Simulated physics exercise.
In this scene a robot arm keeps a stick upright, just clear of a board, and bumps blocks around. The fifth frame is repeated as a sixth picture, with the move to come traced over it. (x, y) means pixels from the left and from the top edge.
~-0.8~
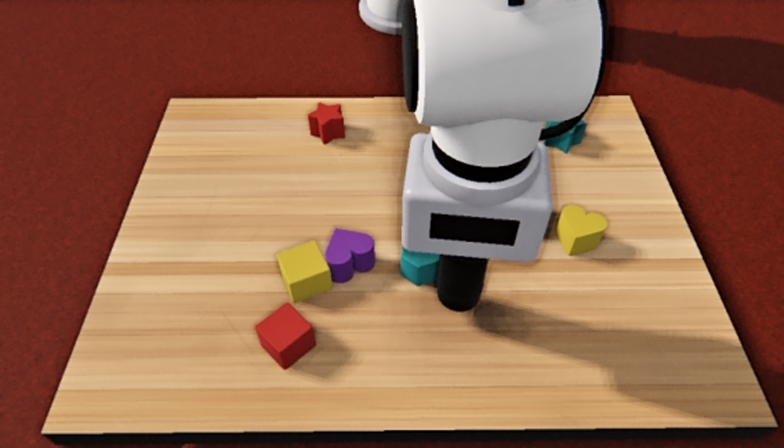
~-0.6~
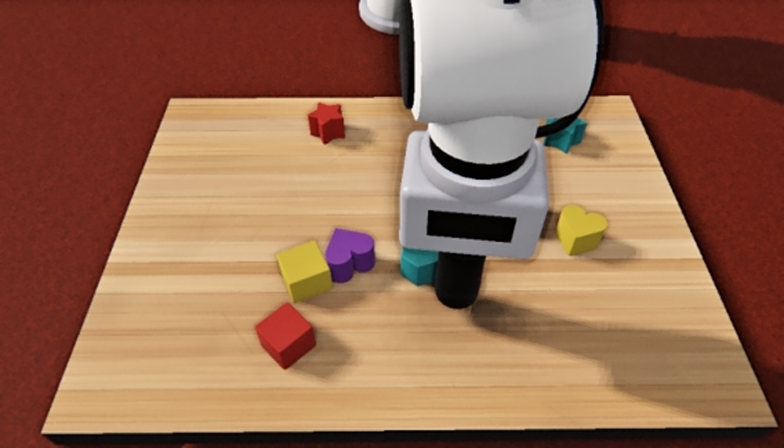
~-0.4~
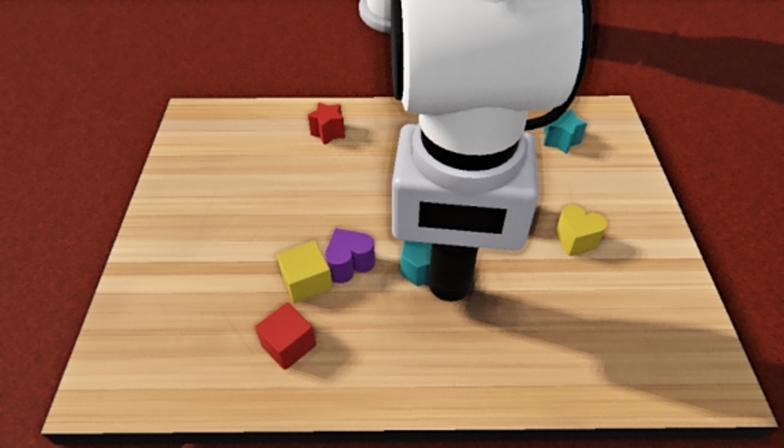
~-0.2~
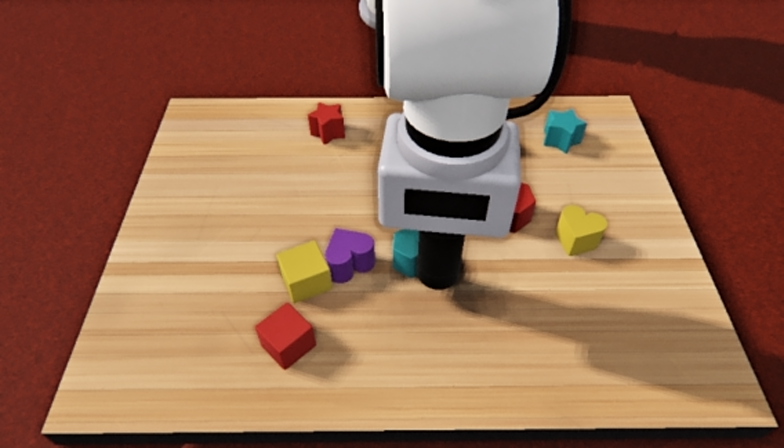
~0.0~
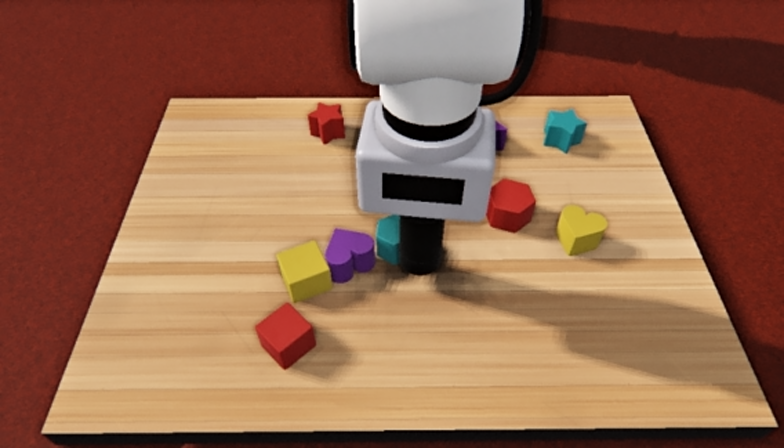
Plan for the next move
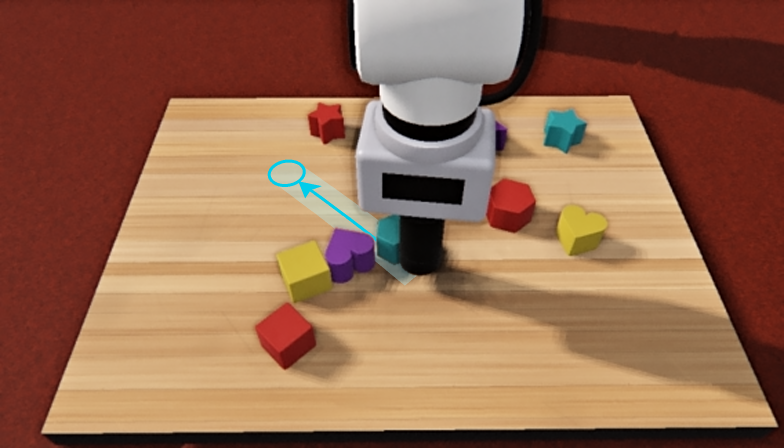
The clip opens on a white robot arm holding a black stick down beside a partly hidden turquoise block, among colourful blocks on a wooden board. The stick shifts slightly up and left, then nudges the turquoise block a short way left toward the purple heart, uncovering a red block behind the arm.
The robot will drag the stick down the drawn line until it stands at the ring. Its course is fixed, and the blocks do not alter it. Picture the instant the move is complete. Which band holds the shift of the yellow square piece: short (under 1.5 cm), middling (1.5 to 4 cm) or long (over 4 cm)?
Under 1.5 cm.
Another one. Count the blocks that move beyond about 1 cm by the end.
Once the path ends, two blocks will have shifted.
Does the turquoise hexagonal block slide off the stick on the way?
I believe not.
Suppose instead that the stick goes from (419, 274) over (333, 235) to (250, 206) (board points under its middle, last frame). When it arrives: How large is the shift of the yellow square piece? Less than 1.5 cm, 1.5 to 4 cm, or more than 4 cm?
Its final spot will lie 1.5 to 4 cm from the current one.
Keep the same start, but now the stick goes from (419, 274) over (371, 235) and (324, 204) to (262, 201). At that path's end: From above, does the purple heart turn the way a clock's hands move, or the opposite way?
Counterclockwise from above.
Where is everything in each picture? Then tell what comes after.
In the first frame, lower end of the stick at (459, 295), tops of blocks, yellow square piece at (303, 261), red star block at (327, 112), purple heart at (348, 244), turquoise hexagonal block partly hidden.
In the second frame, stick at (456, 292), blocks as before.
In the third frame, stick at (450, 285), blocks as before.
In the fourth frame, stick at (438, 274), turquoise hexagonal block at (413, 241).
In the fifth frame, stick at (420, 260), yellow square piece at (303, 261), red star block at (327, 112), purple heart at (348, 244), turquoise hexagonal block at (396, 228).
The drawn path runs straight from (419, 274) to (287, 173).
On the path given first. One third of the way, stick at (370, 221); yellow square piece at (299, 263); purple heart at (334, 240), turned 40° anticlockwise; turquoise hexagonal block at (349, 192).
Two thirds of the way, stick at (326, 188); yellow square piece at (299, 263); purple heart at (334, 239), turned 40° anticlockwise; turquoise hexagonal block at (307, 161).
At the end, stick at (284, 159); yellow square piece at (299, 263); red star block not moved; purple heart at (334, 239), turned 40° anticlockwise; turquoise hexagonal block at (270, 132).
